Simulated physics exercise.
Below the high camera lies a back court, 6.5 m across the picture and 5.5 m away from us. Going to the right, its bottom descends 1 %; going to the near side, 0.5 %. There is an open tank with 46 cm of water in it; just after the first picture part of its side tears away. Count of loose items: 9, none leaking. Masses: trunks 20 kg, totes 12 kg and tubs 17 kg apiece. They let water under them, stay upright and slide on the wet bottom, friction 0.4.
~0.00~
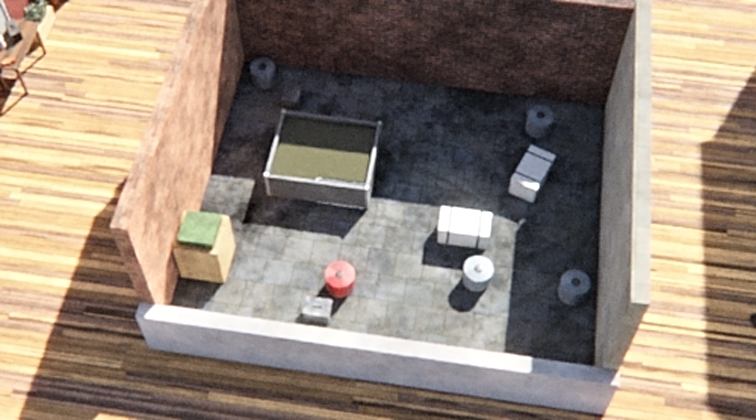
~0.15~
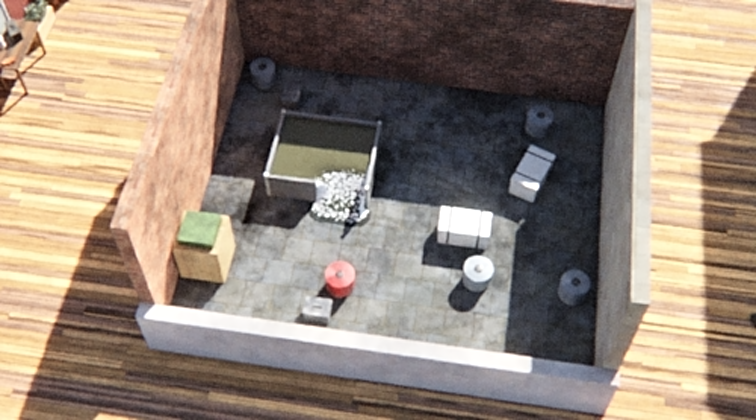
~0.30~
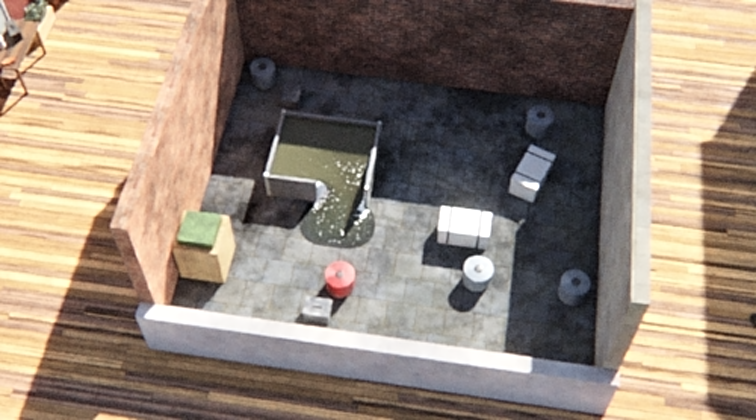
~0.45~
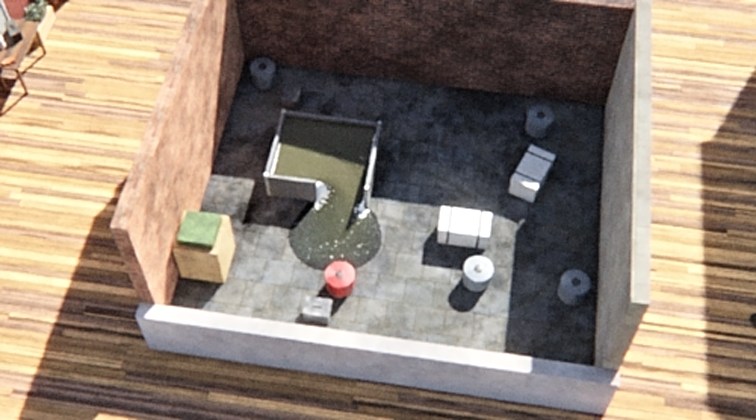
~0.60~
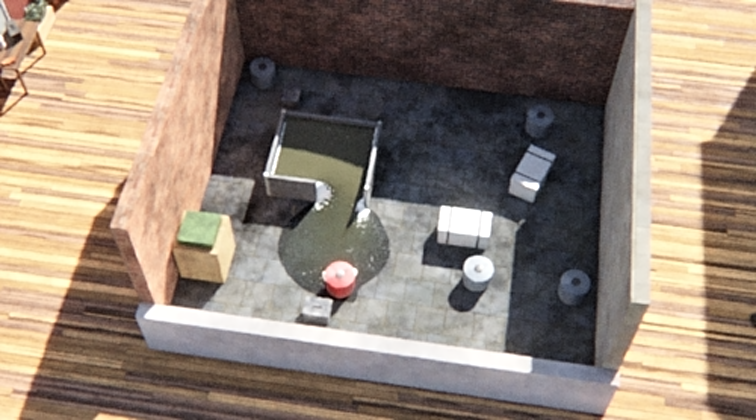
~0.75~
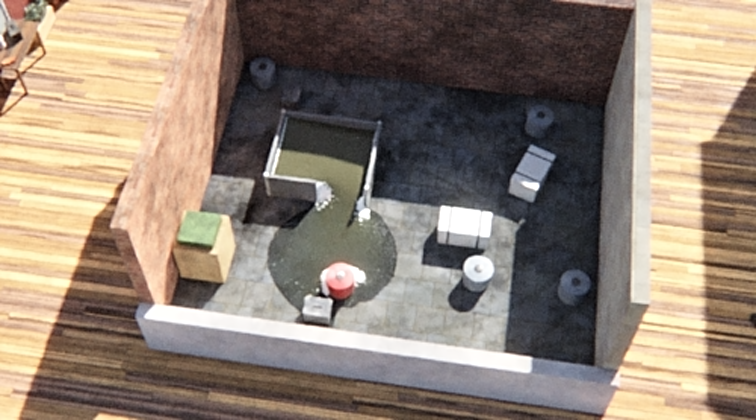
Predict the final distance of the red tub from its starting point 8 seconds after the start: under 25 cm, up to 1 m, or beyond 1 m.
Greatly displaced.
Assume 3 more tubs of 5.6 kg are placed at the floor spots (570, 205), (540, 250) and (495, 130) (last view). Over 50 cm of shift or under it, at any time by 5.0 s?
Answers, first to last: Not exceeding, not exceeding, not exceeding.
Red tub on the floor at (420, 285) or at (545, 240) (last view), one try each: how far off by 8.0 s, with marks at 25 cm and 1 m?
Nearly still; nearly still.
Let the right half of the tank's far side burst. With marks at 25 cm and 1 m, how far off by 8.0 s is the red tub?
Note: Red tub unmoved.
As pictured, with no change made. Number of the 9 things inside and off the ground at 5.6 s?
At that time the total is 0.
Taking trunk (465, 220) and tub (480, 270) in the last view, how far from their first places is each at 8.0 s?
Taking them in turn, the shifts are 0 cm and 0 cm.
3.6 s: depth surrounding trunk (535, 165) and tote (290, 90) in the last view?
Depths: Near 0 cm, then near 0 cm.
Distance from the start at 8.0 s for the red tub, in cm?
Measured offset: Near 200 cm.
After 1.6 s the red tub is near (352, 320), 0.8 m from its start, aground; 0 afloat.
After 3.6 s the red tub is near (460, 315), 2.0 m from its start, aground; 1 afloat.
After 5.6 s the red tub is near (471, 313), 2.1 m from its start, aground; 0 afloat.
After 8.0 s the red tub is near (471, 313), 2.1 m from its start, aground; 0 afloat.
